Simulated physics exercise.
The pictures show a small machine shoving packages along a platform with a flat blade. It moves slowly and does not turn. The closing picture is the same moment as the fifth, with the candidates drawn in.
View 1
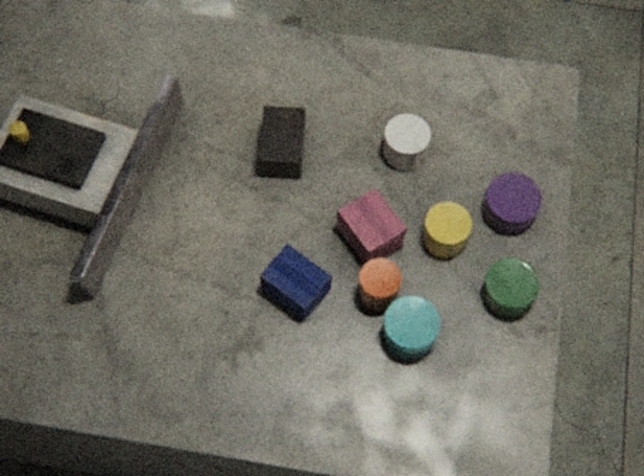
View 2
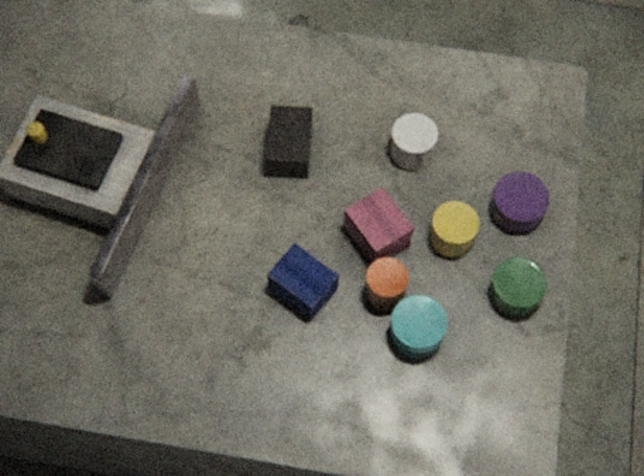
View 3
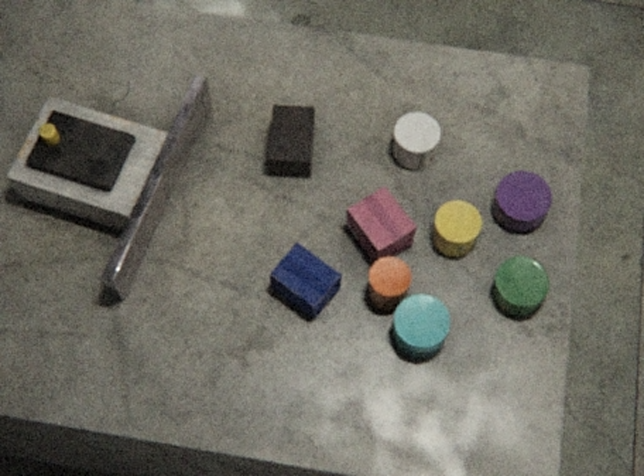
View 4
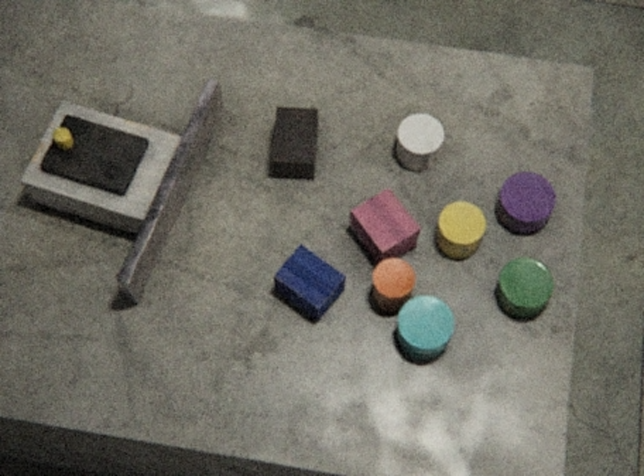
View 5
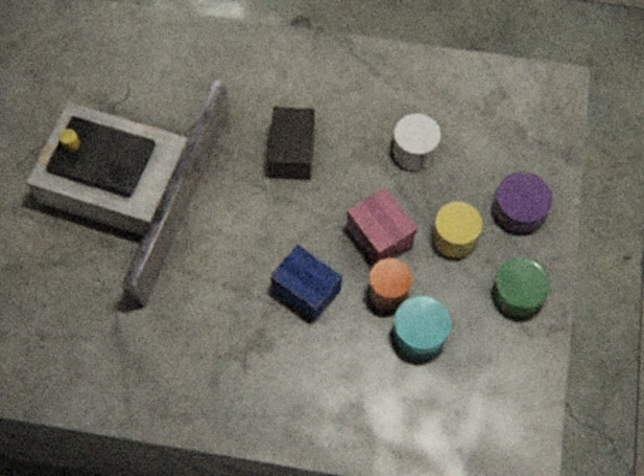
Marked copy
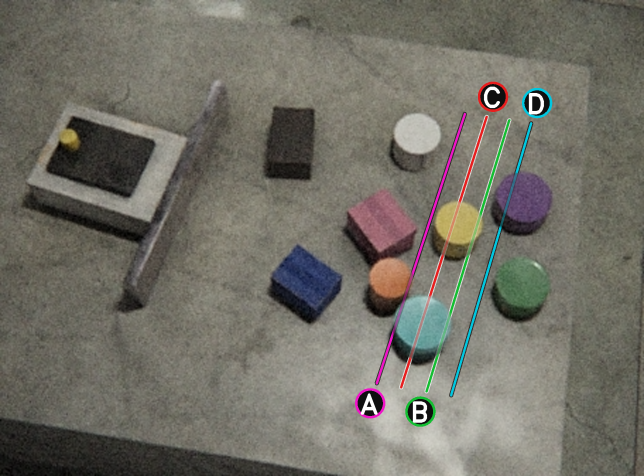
A worn grey concrete platform is seen from high above, its right and lower edges in view. A pale machine with a dark top, a yellow knob and a long slanted blade sits at left, with black, blue and pink blocks near the middle and white, yellow, purple, orange, turquoise and green cylinders toward the right. The machine creeps rightward without turning, touching nothing, while the camera shifts slightly.
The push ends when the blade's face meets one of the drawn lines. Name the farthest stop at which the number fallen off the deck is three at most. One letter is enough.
It can go as far as D.
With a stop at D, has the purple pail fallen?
By then, yes.
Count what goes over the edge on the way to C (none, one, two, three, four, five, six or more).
By then, none.
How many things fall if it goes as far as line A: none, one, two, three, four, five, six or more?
The count is none.
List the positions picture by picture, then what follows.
Black crate (283, 143); turquoise pail (411, 327); purple pail (512, 203), in the first picture.
Robot (75, 150); yellow pail (454, 230), in the second picture.
Robot (88, 152); green pail (520, 287), in the third picture.
Robot (101, 155); orange pail (393, 285), in the fourth picture.
Robot (108, 157); black crate (292, 143); turquoise pail (421, 327); purple pail (522, 203), in the fifth picture.
On the marked copy, A at (424, 240); B at (471, 247); C at (447, 244); D at (494, 251).
With D. Early on, robot (218, 174); black crate (342, 153); green pail (520, 288).
Further on, robot (333, 191); white pail (500, 162); yellow pail (482, 225).
At the end, robot (422, 204); purple pail over the edge; white pail (582, 148); one fallen.
As for the rest, A is within the limit but short; B is within the limit but short; C is within the limit but short.
